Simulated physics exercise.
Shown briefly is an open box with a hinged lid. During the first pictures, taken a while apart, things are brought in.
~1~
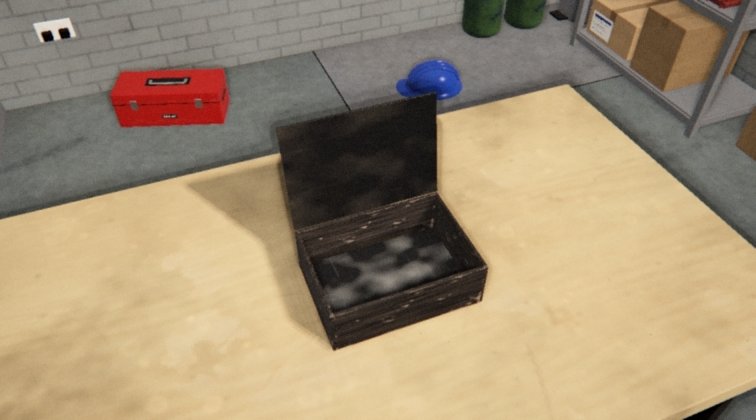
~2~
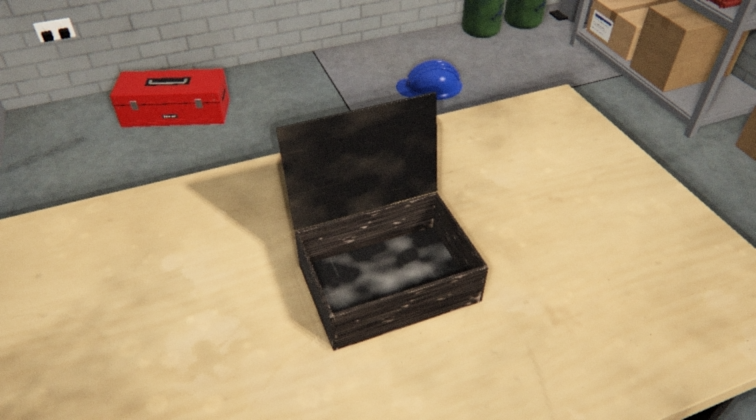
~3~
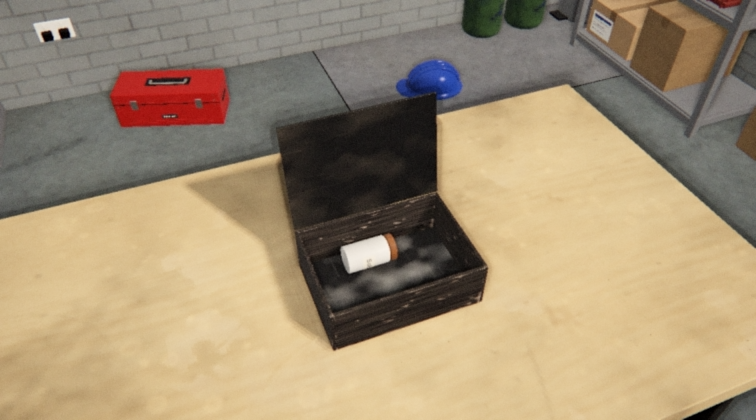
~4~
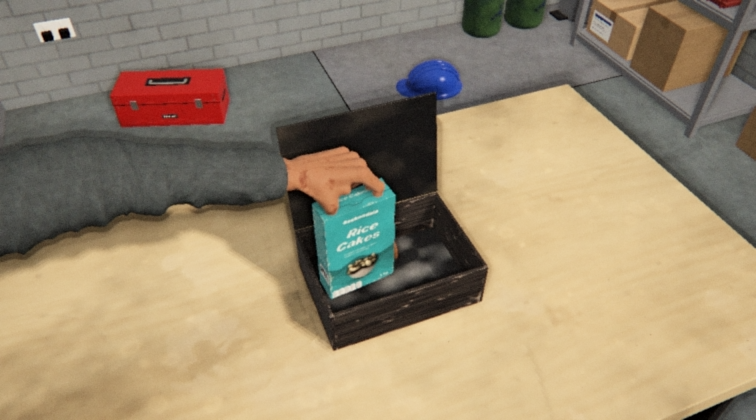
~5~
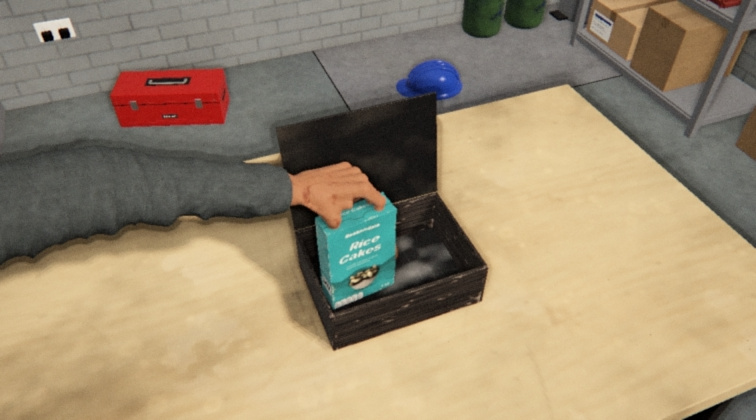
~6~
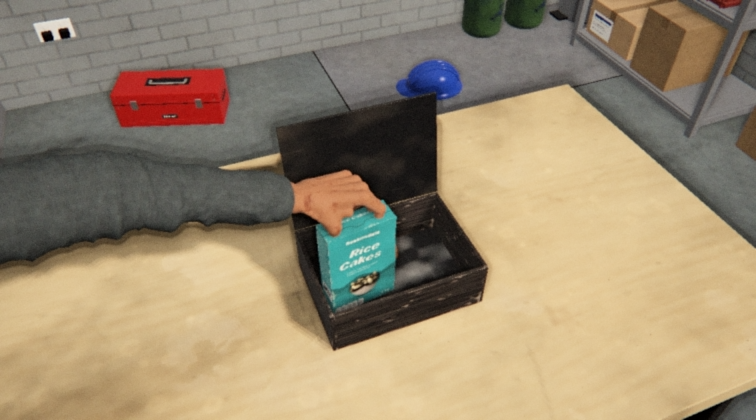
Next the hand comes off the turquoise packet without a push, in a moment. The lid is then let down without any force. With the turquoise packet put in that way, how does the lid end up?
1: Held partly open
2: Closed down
Held partly open (1).
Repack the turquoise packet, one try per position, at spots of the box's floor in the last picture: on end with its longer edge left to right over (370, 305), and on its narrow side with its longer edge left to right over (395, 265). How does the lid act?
So, first it won't go down, then it fits down fine.
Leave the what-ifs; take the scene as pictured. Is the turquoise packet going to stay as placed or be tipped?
Looking at the last picture, it is left as set.
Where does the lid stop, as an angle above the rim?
About 50° above the rim.
Then, 1.00 s past the last view, lid starting down.
Then, 1.30 s past the last view, lid 80° above the rim.
Then, 1.50 s past the last view, lid 66° above the rim.
Then, 1.60 s past the last view, lid 57° above the rim.
Finally, lid 51° above the rim; both still in place. Final places as the last picture's camera would see them, turquoise packet near (358, 260).
